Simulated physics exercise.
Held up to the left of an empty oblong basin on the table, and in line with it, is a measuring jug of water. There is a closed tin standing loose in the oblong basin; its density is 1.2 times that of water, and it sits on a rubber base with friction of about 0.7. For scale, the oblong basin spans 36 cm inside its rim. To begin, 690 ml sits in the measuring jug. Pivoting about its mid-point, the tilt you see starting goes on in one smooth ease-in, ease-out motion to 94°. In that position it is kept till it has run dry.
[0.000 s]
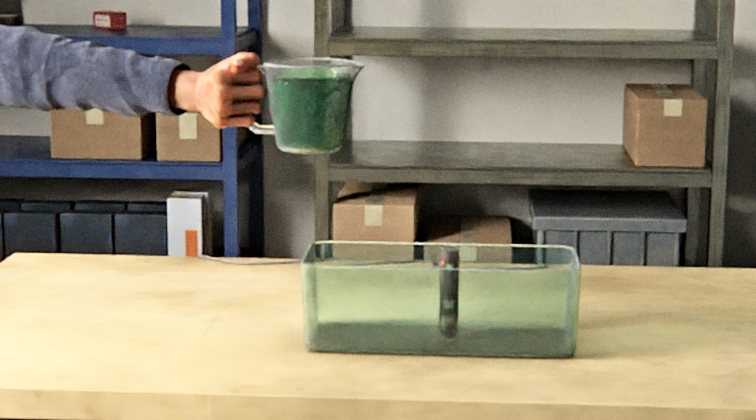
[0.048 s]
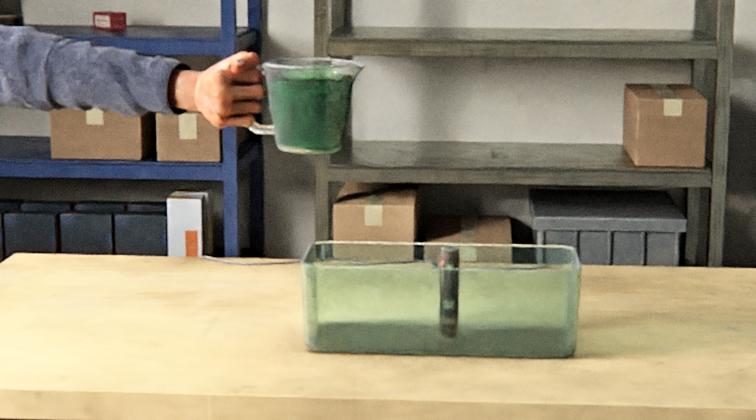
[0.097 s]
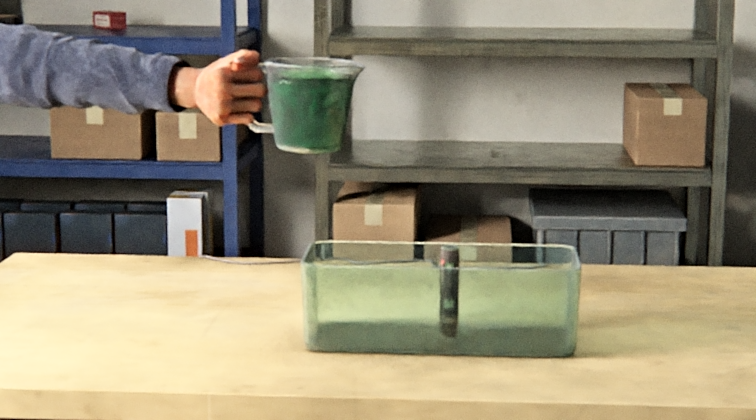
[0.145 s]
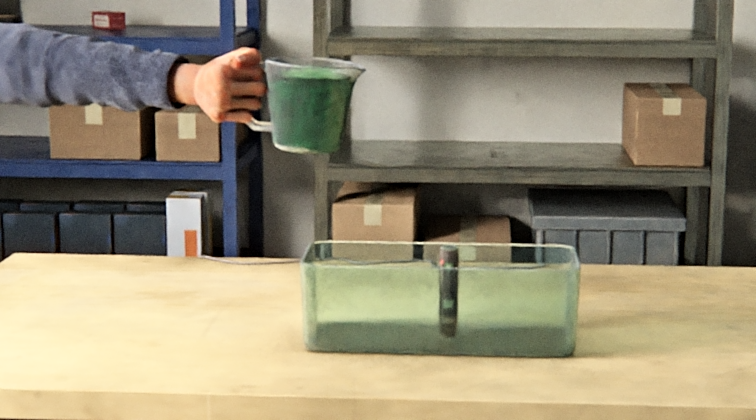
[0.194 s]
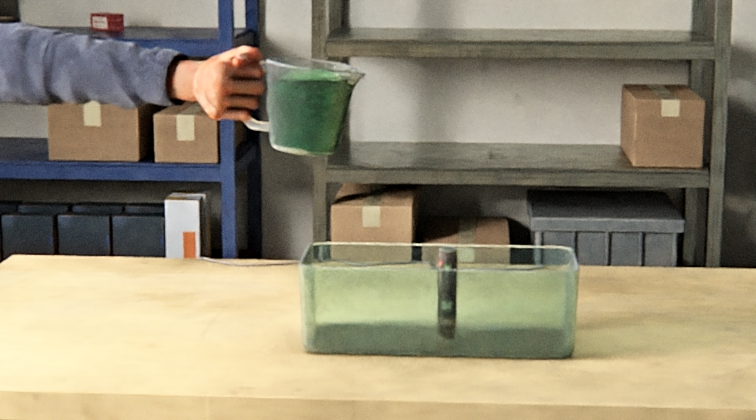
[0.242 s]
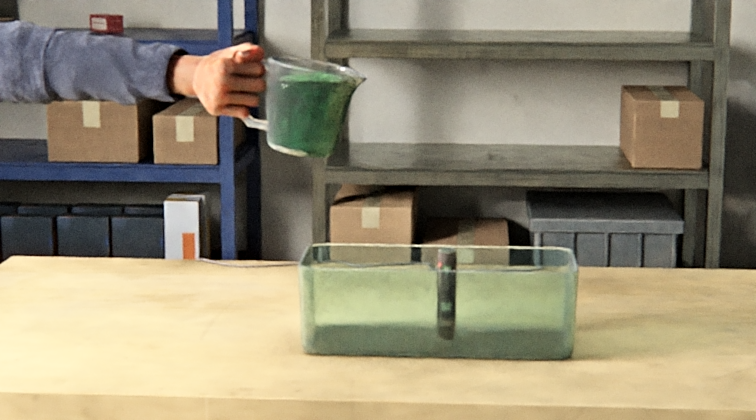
The video shows a hand holding a clear jug of green liquid above the left part of an oblong glass basin with a dark upright object inside; after staying nearly still, the hand tilts the jug slightly rightward.
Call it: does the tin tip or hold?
It tips.
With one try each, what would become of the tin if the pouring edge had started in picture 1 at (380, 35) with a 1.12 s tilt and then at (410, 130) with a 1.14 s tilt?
Run one: It tumbles. Run two: It tumbles.
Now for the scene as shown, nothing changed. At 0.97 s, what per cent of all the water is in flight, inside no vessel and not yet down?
Near 26 percent.
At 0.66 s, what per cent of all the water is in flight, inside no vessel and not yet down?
Near 20 per cent at that time.
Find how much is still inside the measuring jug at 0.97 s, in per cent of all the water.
About 28 % is still there.
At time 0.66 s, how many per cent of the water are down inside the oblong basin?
I reckon close to 3 percent of it.
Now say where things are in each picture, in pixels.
In the first picture, it leans 0°; its right rim is at (364, 65); the water meets the walls at (270, 75) and (353, 76); the oblong basin's rim runs from (307, 255) to (578, 260); the tin's top is at (450, 252).
In the second picture, it leans 0°; its right rim is at (364, 65); the water meets the walls at (270, 75) and (353, 76).
In the third picture, it leans 2°; its right rim is at (365, 66); the water meets the walls at (271, 75) and (353, 77).
In the fourth picture, it leans 4°; its right rim is at (366, 68); the water meets the walls at (272, 74) and (354, 77).
In the fifth picture, it leans 7°; its right rim is at (366, 73); the water meets the walls at (272, 77) and (354, 80).
In the sixth picture, it leans 10°; its right rim is at (367, 78); the water meets the walls at (272, 78) and (357, 81).
By 0.66 s the tilt is 59° and 78 per cent is still to pour; the tin stands where it began.
By 0.97 s the tilt is 89° and 28 per cent is still to pour; the tin leans 17°.
By 1.29 s the tilt is 94° and 4 per cent is still to pour; the tin lies on its side.
By 1.64 s the tilt is 94° and 0 per cent is still to pour; the tin lies on its side.
At rest the tin lies on its side.
